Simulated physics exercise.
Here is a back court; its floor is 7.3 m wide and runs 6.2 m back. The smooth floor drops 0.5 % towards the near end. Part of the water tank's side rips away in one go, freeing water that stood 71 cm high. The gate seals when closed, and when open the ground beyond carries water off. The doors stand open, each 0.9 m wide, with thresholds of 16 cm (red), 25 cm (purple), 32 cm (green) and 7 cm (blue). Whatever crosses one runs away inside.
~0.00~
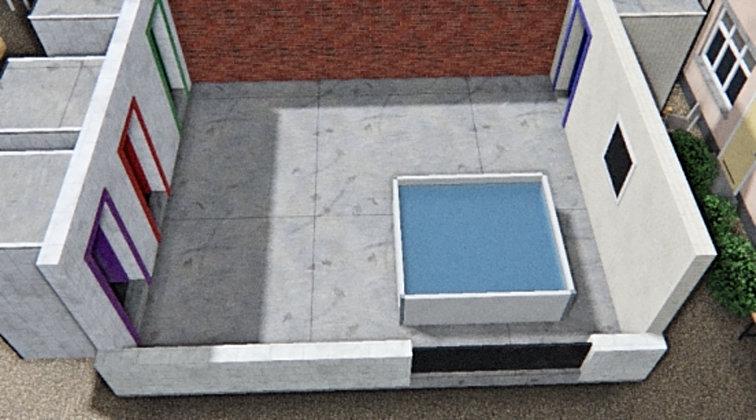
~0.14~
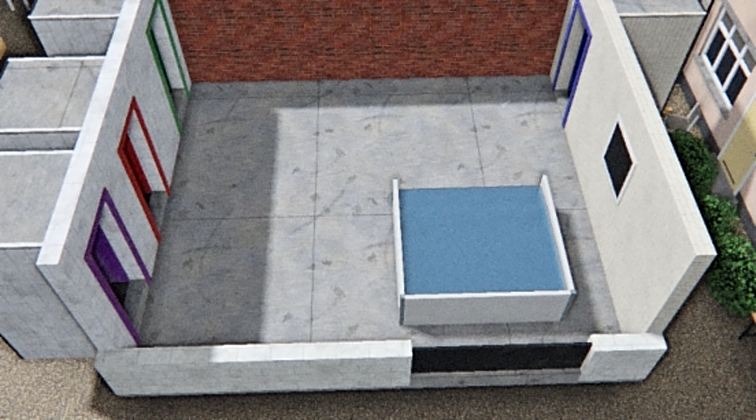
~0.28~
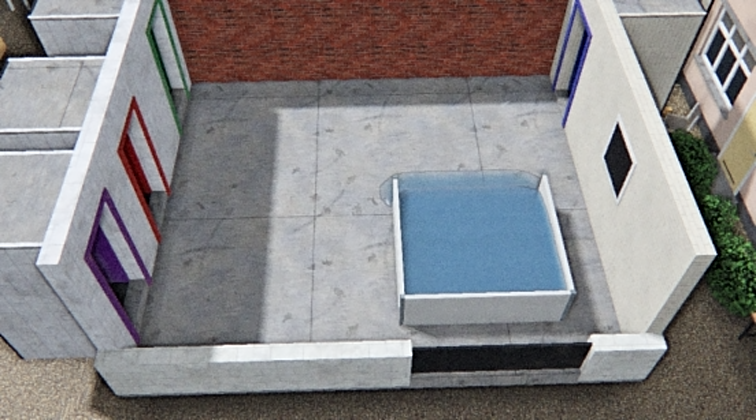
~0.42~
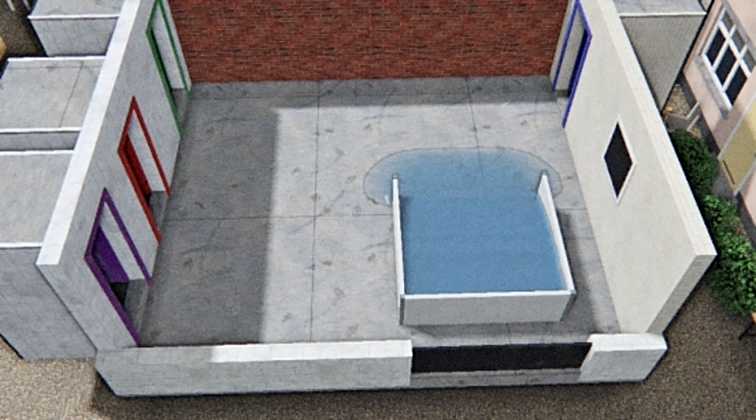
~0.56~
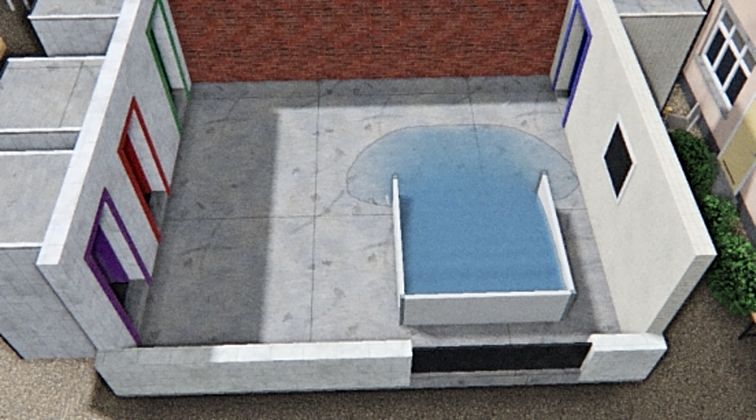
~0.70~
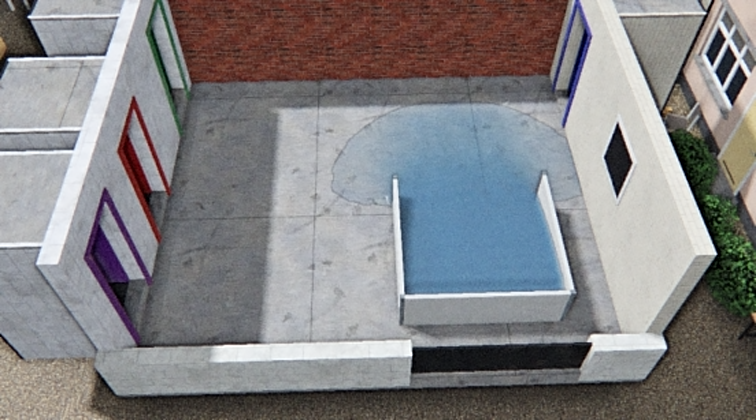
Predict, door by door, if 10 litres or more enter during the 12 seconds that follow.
The water let in: At the red door it keeps below the limit; at the purple door it does not reach the limit; at the green door it keeps below the limit; at the blue door it exceeds the limit.
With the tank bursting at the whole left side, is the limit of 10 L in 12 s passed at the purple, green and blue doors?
Then: Purple past it, green not over, blue over.
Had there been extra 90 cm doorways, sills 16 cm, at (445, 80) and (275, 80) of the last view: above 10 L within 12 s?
In turn: Past it, not over.
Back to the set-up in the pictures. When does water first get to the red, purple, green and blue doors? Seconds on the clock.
Arrival: Red 3.8 s, purple 4.5 s, green 2.8 s, blue 0.9 s.
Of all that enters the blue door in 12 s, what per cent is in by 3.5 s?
About 55 per cent.
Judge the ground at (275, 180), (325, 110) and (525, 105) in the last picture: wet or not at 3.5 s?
In that order: Dry, wet, wet.
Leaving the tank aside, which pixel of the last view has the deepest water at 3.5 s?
Around (191, 87).
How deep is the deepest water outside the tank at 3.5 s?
About 33 cm.
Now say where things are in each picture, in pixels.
Still water, 71 cm deep, in the water tank at (478, 234), in the first frame.
Water pours out on the water tank's far side and has run 1.3 m, to a hidden place; typically 10 cm deep outside, 71 cm at the water tank's back, in the second frame.
Water pours out on the water tank's far side and has run 1.5 m, to a hidden place; typically 13 cm deep outside, 71 cm at the water tank's back, in the third frame.
The front is at (552, 173), 1.8 m from the gap on the water tank's far side; 3.7 m2 of floor is under water; 71 cm left at the back of the water tank, in the fourth frame.
Water pours out on the water tank's far side and has run 2.1 m, to (542, 144); typically 9 cm deep outside, 68 cm at the water tank's back, in the fifth frame.
The front is at (496, 107), 2.6 m from the gap on the water tank's far side; 8.7 m2 of floor is under water; 60 cm left at the back of the water tank, in the sixth frame.
After 1.4 s water covers 35 % of the floor and is deepest (42 cm) near (450, 81); red door not reached, purple door not reached, green door not reached, blue door 11 cm at the sill, 0 L in.
After 2.2 s water covers 40 % of the floor and is deepest (46 cm) near (547, 79); red door not reached, purple door not reached, green door not reached, blue door 23 cm at the sill, 19 L in.
After 3.5 s water covers 50 % of the floor and is deepest (33 cm) near (191, 87); red door not reached, purple door not reached, green door 28 cm at the sill, 0 L in, blue door 25 cm at the sill, 194 L in.
After 7.0 s water covers 95 % of the floor and is deepest (22 cm) near (135, 360); red door 11 cm at the sill, 0 L in, purple door 7 cm at the sill, 0 L in, green door 13 cm at the sill, 0 L in, blue door 9 cm at the sill, 335 L in.
After 12.0 s water covers 100 % of the floor and is deepest (17 cm) near (586, 358); red door 6 cm at the sill, 0 L in, purple door 12 cm at the sill, 0 L in, green door 6 cm at the sill, 0 L in, blue door 3 cm at the sill, 339 L in.
